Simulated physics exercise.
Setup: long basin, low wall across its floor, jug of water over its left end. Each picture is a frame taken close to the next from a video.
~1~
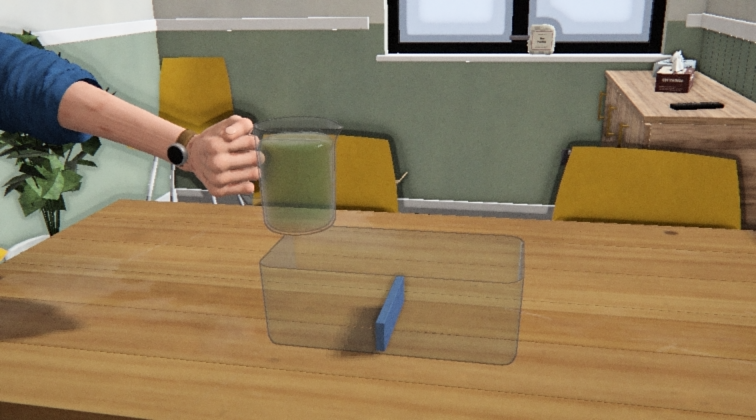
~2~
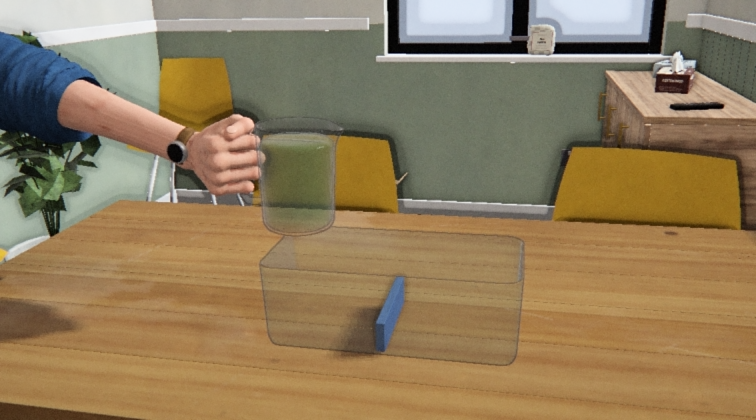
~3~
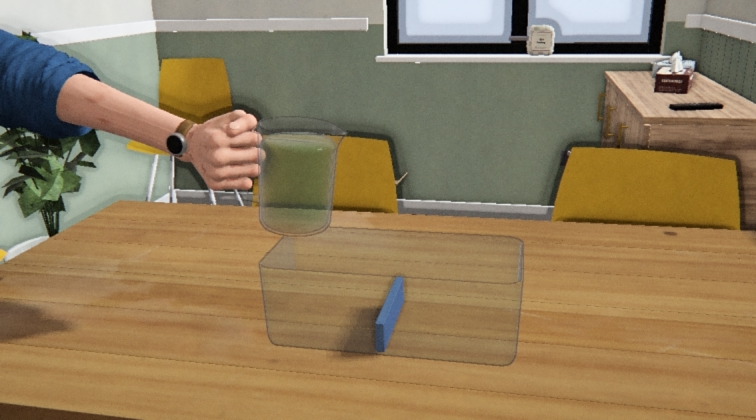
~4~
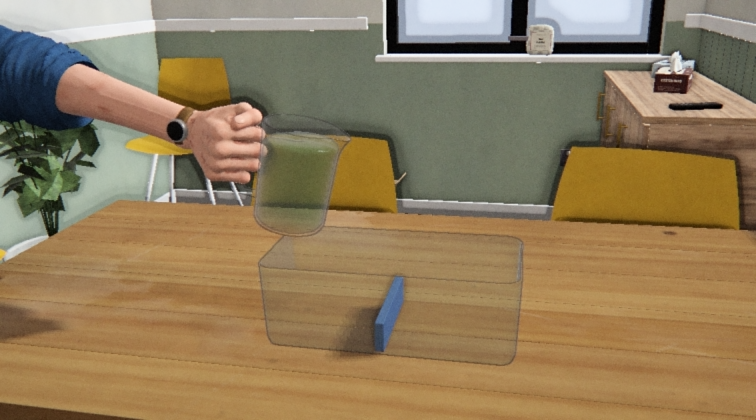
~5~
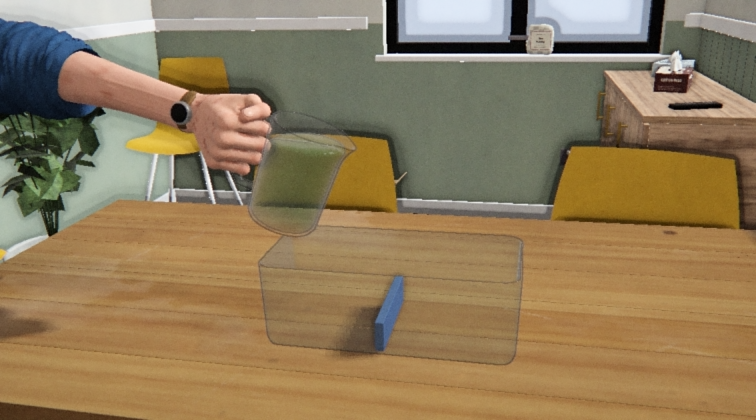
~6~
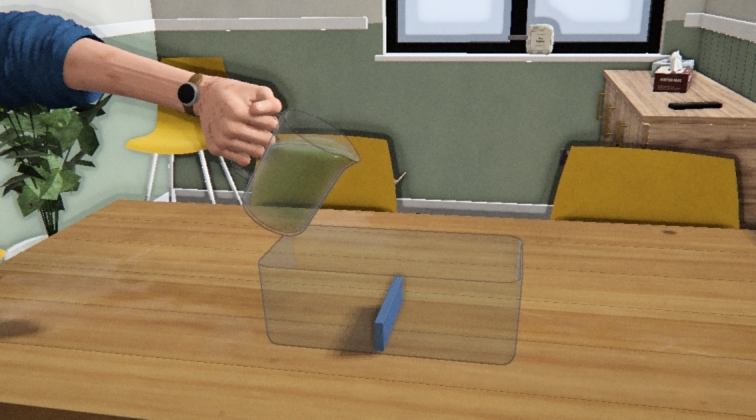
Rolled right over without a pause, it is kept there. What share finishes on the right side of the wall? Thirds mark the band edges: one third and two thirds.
I would say more than two thirds ends up on that side.
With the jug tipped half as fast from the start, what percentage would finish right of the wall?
I'd say close to 90 %.
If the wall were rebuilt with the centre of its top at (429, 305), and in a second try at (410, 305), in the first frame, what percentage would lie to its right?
Record: Case 1 near 5 %, case 2 near 45 %.
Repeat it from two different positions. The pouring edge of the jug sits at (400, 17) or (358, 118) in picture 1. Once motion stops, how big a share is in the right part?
Around 55 percent first, around 95 percent second.
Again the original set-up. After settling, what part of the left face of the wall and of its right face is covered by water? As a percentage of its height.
Left near 10; right near 70.
A moment on, the jug is tipped on its side and 68 per cent is still to pour, 1 is left of the wall and 15 right of it.
Next, the jug is tipped on its side and 32 per cent is still to pour, 4 is left of the wall and 50 right of it.
Then the jug is tipped on its side and 13 per cent is still to pour, 5 is left of the wall and 77 right of it.
Later the jug is tipped on its side and 5 per cent is still to pour, 6 is left of the wall and 87 right of it.
At rest 11 per cent lies left of the wall, 88 right of it and 1 outside.
